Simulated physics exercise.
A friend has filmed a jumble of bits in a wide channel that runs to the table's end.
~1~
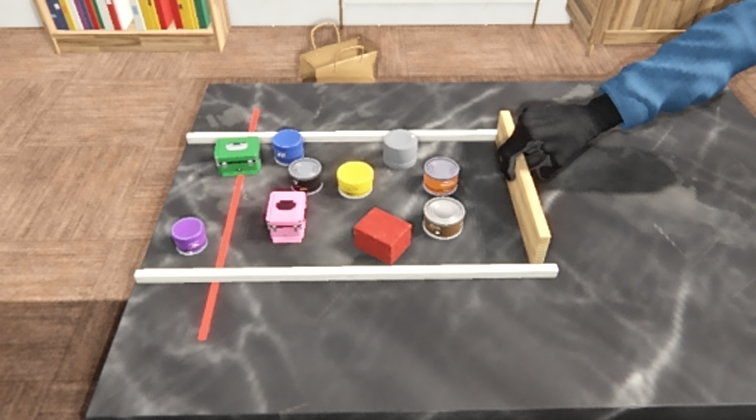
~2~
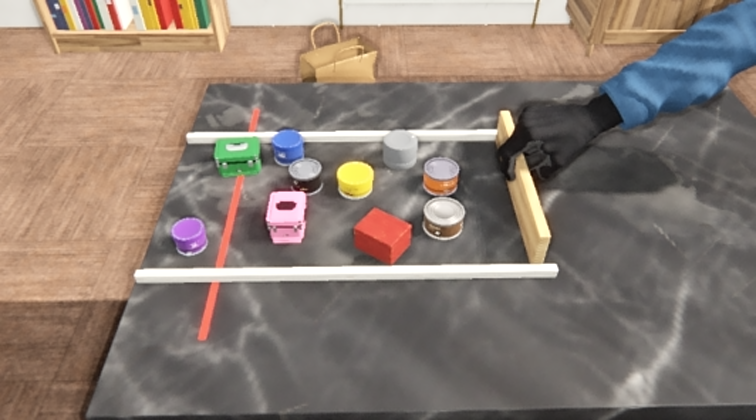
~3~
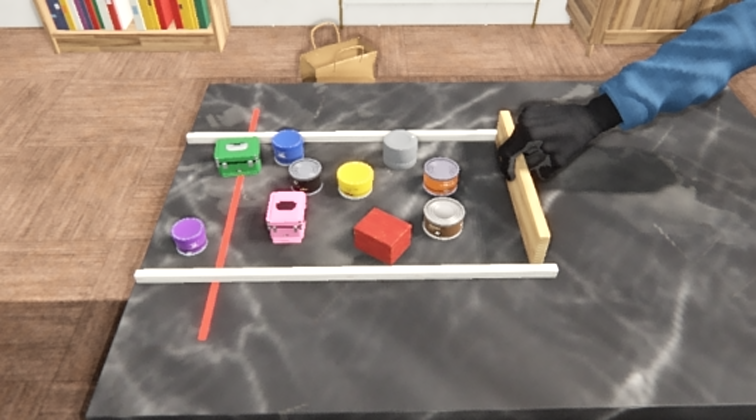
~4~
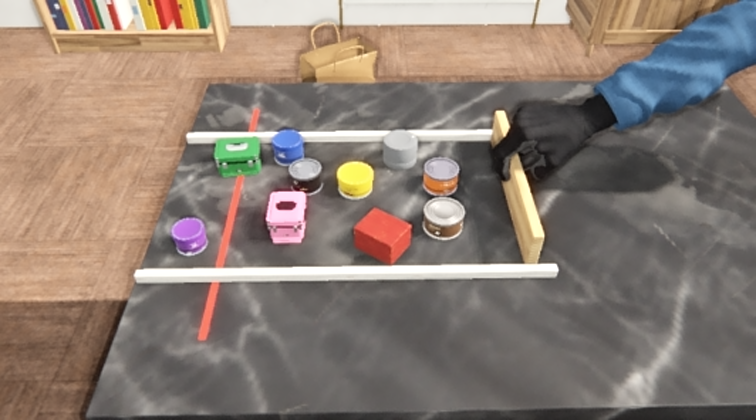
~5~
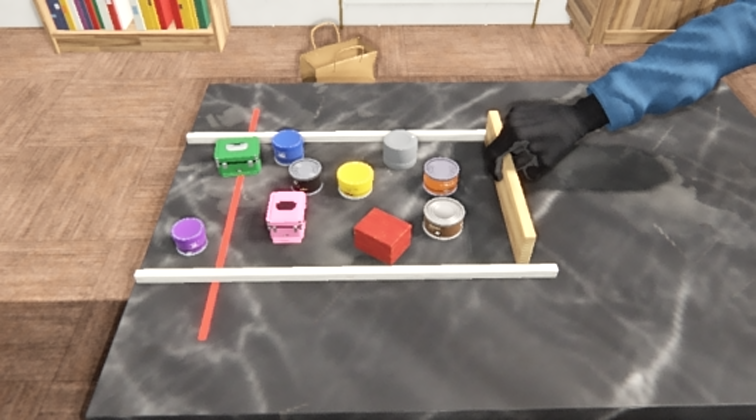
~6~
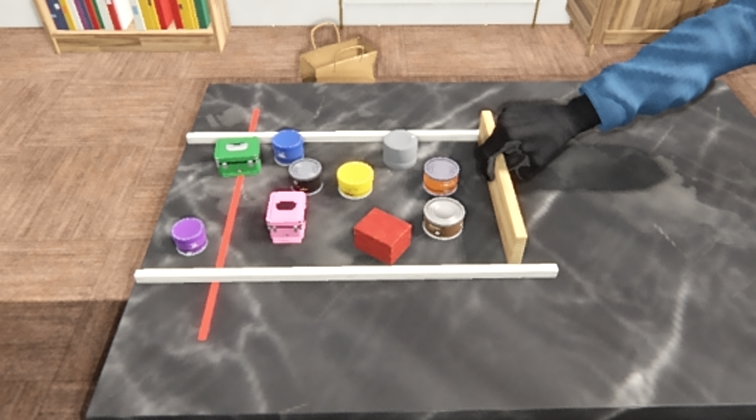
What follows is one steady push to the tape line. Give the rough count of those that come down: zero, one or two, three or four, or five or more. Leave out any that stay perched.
The number that fall off is one or two.
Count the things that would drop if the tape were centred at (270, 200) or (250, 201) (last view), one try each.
In that order 0 and 0.
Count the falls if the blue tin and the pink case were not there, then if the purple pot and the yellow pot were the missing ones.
It would be 0 and 0.
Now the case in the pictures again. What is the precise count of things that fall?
Fallen: 1.
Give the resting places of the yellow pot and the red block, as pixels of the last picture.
First (182, 198), then (196, 252).
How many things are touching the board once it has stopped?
That makes 4.
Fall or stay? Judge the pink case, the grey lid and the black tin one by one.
The pink case does not fall; the grey lid survives; the black tin does not fall.
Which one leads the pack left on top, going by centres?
Foremost is the green case.
A little later, none off yet; purple pot at rest near (190, 237); green case at rest near (239, 156); blue tin at rest near (288, 148).
When it is over, the number that fall off is one or two; down, purple pot.
